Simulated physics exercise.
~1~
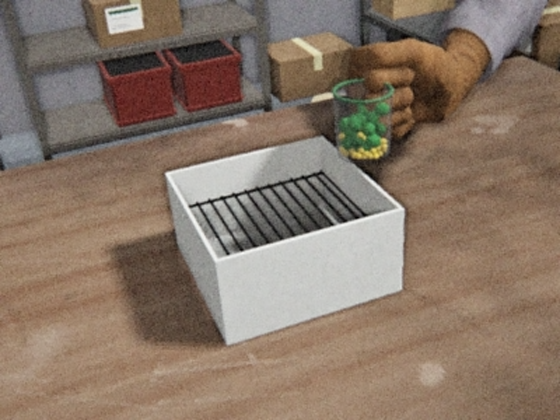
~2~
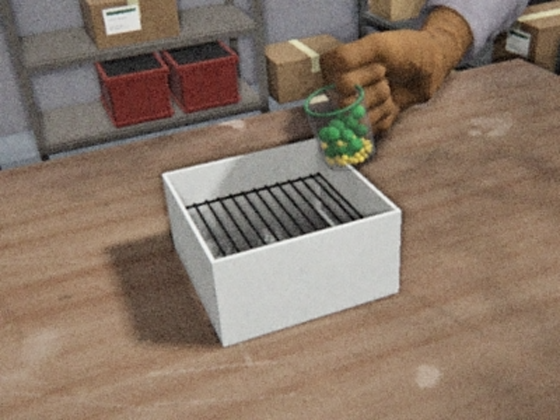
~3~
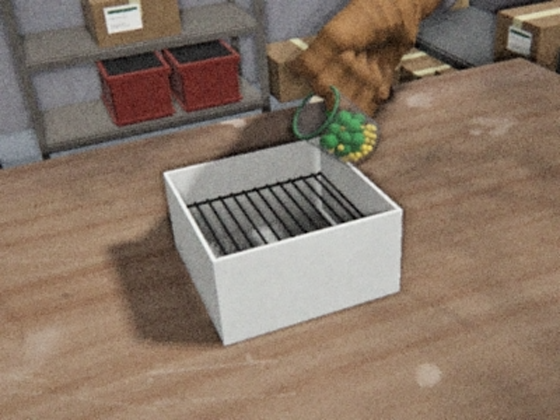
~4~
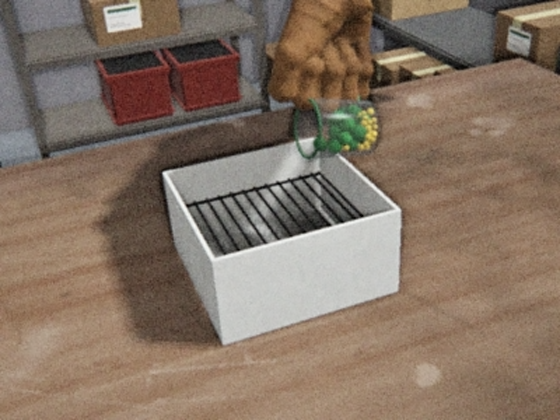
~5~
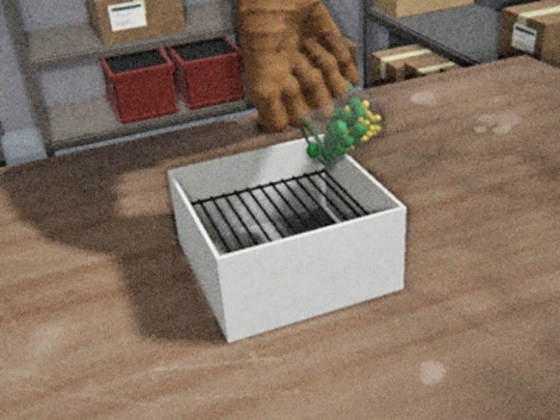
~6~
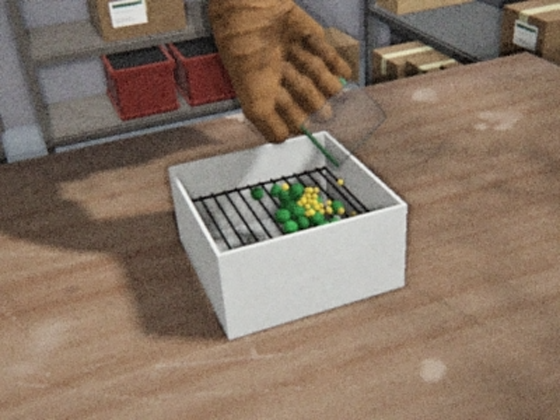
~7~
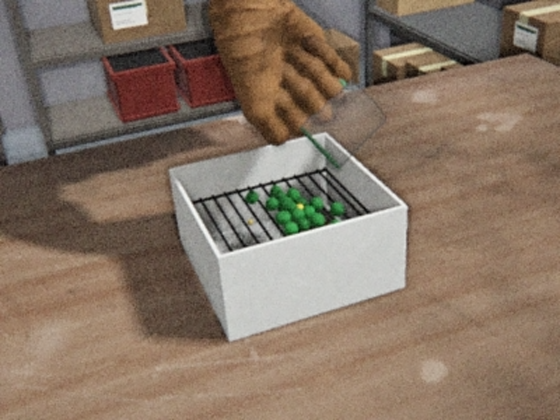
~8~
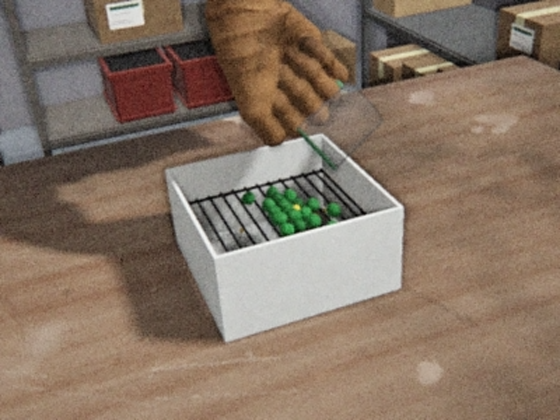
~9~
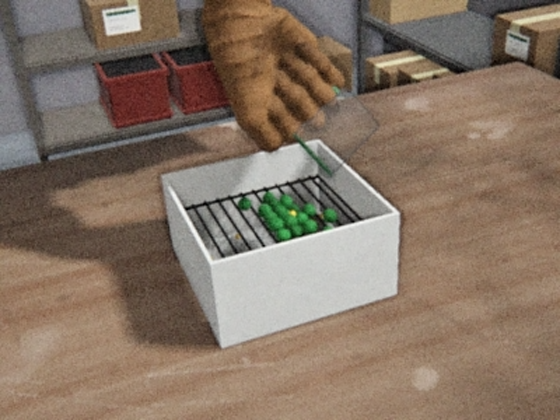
A gloved-looking brown hand tipped a clear cup of green and yellow bits over a wire rack in an open white box until it emptied, and the green ones stayed on the wires while nearly all the yellow ones dropped through.
